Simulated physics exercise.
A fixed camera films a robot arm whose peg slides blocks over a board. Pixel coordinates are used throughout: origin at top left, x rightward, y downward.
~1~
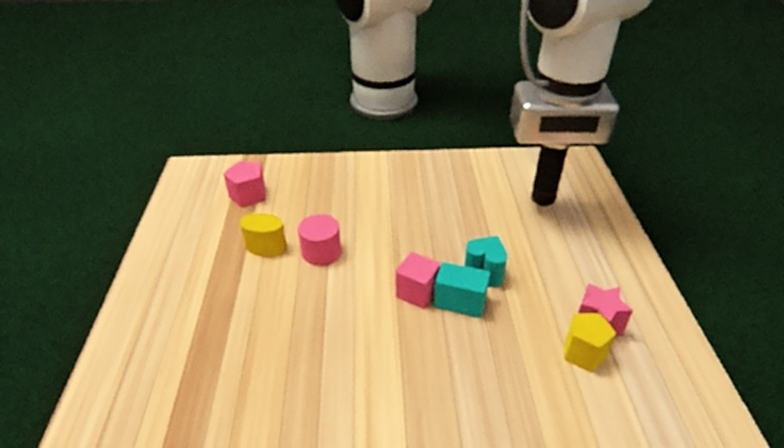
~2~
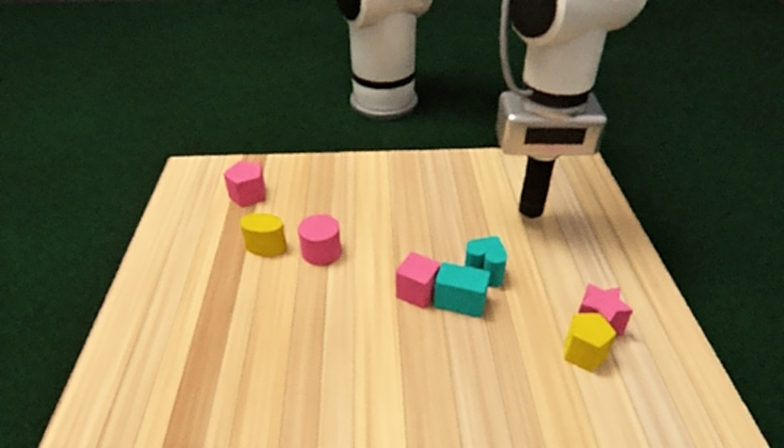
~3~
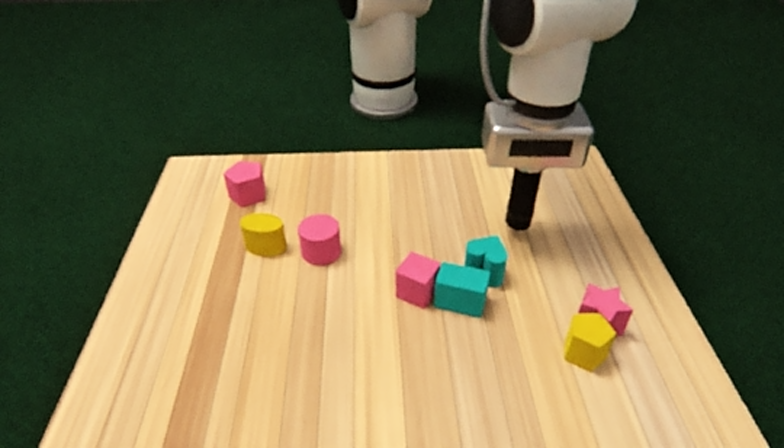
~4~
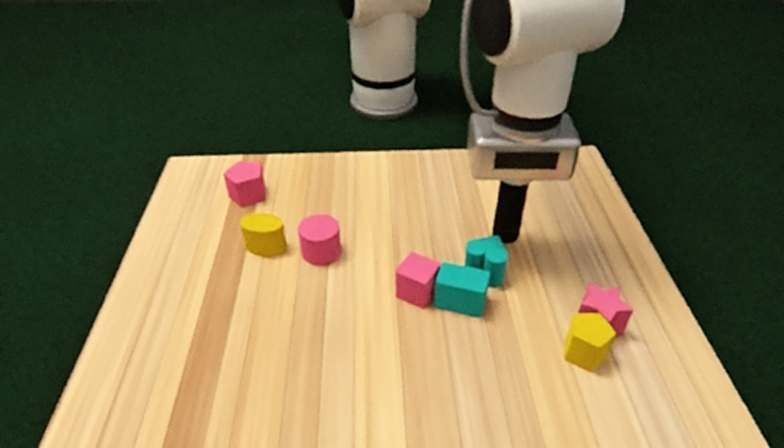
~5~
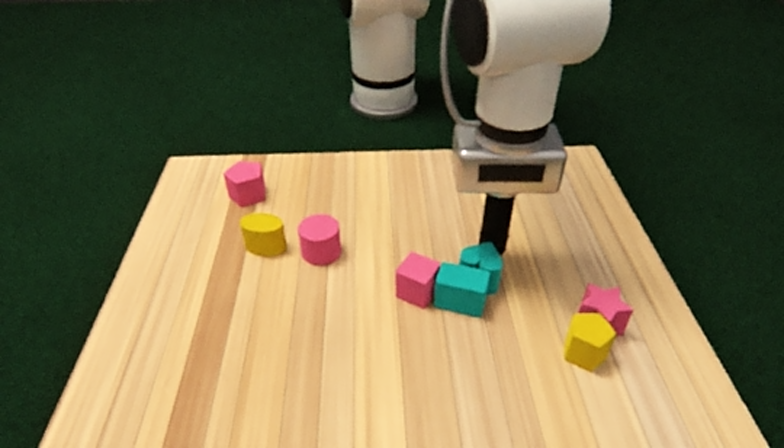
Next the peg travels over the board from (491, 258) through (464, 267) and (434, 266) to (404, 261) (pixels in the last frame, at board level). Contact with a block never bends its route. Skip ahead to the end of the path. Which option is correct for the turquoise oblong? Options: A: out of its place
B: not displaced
My pick is A.
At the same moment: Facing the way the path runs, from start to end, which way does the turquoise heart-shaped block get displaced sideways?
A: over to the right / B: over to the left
(B)
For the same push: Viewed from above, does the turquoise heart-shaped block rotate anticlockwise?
Yes - that is the case.
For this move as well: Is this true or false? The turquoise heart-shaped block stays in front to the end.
That is false.
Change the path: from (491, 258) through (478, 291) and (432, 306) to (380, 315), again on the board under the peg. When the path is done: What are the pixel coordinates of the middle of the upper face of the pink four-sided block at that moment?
It is going to be at (397, 262).
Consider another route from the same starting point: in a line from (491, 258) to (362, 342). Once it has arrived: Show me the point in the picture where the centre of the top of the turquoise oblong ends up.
I'd say the turquoise oblong ends with its top centre at (460, 328).
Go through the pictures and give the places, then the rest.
Peg tip at (543, 199); block tops, pink four-sided block at (418, 267); turquoise oblong at (463, 276); turquoise heart-shaped block at (489, 248), in the first frame.
Peg at (531, 211); blocks unchanged, in the second frame.
Peg at (518, 223); blocks unchanged, in the third frame.
Peg at (505, 236); blocks unchanged, in the fourth frame.
Peg at (492, 248); pink four-sided block at (418, 267); turquoise oblong at (463, 276); turquoise heart-shaped block at (483, 255), in the fifth frame.
What follows on the original path. One third of the way, peg at (465, 257); turquoise oblong at (458, 292); turquoise heart-shaped block at (469, 267), turned 35° anticlockwise.
Two thirds of the way, peg at (434, 256); turquoise oblong at (458, 295); turquoise heart-shaped block at (463, 267), turned 55° anticlockwise.
At the end, peg at (404, 251); pink four-sided block in place; turquoise oblong at (458, 295); turquoise heart-shaped block at (463, 267), turned 55° anticlockwise.
